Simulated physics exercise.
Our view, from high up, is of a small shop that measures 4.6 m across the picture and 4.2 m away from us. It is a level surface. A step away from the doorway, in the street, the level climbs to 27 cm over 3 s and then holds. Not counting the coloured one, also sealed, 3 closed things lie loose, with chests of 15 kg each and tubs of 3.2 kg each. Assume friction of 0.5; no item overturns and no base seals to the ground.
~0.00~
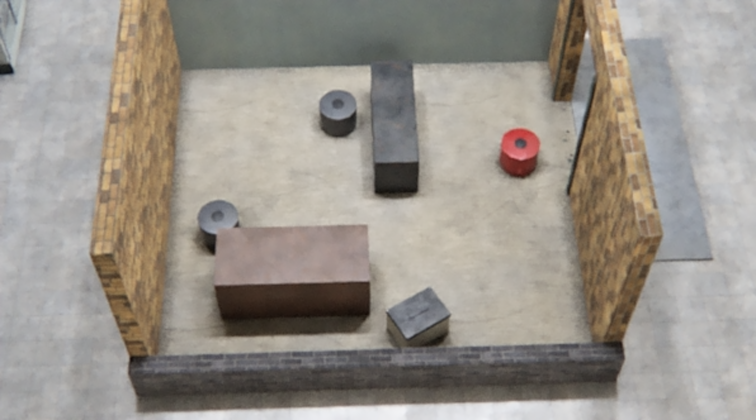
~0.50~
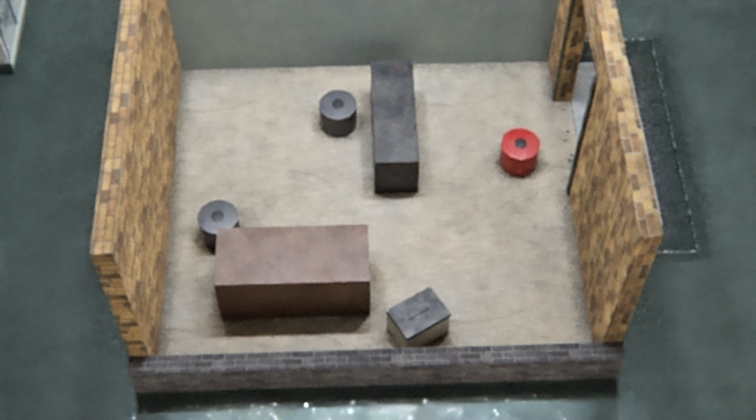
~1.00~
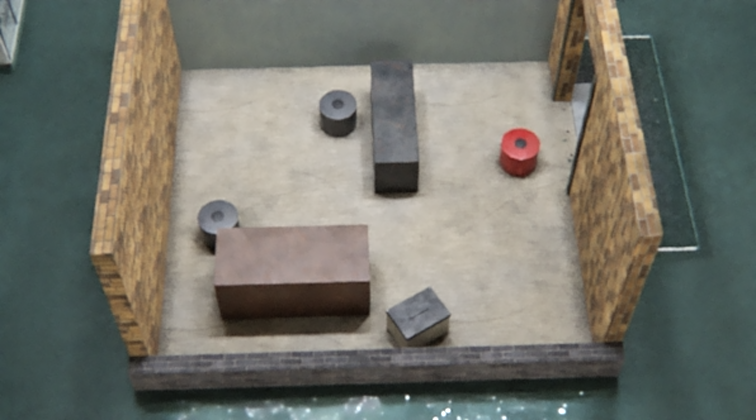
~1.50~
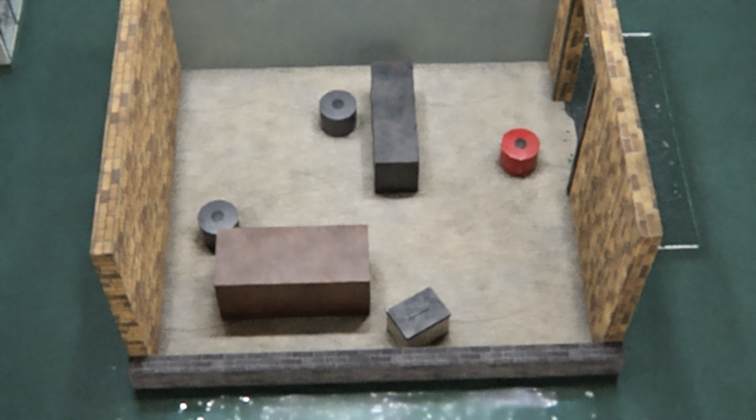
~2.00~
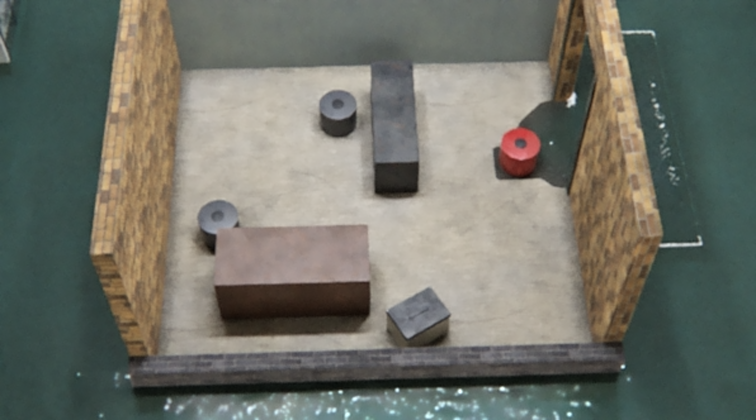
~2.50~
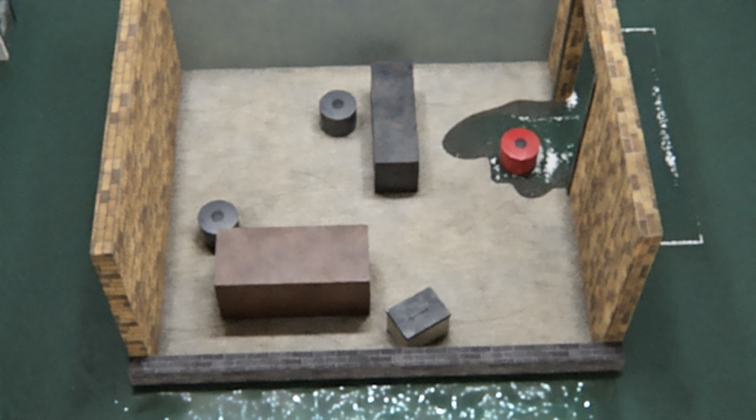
Dark water surrounds the small shop, then spreads through the right doorway around the red tub.
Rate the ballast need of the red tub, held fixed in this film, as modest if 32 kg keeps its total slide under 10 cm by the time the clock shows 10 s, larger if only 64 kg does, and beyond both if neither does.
Ballast need: Larger.
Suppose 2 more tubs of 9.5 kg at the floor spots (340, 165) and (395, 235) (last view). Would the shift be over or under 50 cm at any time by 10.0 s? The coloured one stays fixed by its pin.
Respectively, not exceeded and not exceeded.
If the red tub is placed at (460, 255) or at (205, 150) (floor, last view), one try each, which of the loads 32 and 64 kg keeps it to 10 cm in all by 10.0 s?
In turn: The lighter mass suffices; the lighter mass suffices.
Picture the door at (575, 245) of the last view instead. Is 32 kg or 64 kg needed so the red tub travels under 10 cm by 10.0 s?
Outcome - the lighter pick works.
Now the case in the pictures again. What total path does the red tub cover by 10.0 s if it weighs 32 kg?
Around 200 cm in total.
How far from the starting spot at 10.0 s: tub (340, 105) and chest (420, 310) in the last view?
They've ended up 20 cm and 250 cm away, in that order.
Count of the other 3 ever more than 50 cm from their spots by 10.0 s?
2.
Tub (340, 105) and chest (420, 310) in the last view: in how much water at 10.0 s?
Depths: Near 3 cm, then near 17 cm.
After 3.5 s the red tub would be 18 cm from its start with 32 kg and 0 cm from its start with 64 kg; 11 cm of water round it then.
After 4.5 s the red tub would be 50 cm from its start with 32 kg and 0 cm from its start with 64 kg; 9 cm of water round it then.
After 7.0 s the red tub would be 66 cm from its start with 32 kg and 0 cm from its start with 64 kg; 12 cm of water round it then.
After 10.0 s the red tub would be 166 cm from its start with 32 kg and 0 cm from its start with 64 kg; 13 cm of water round it then.
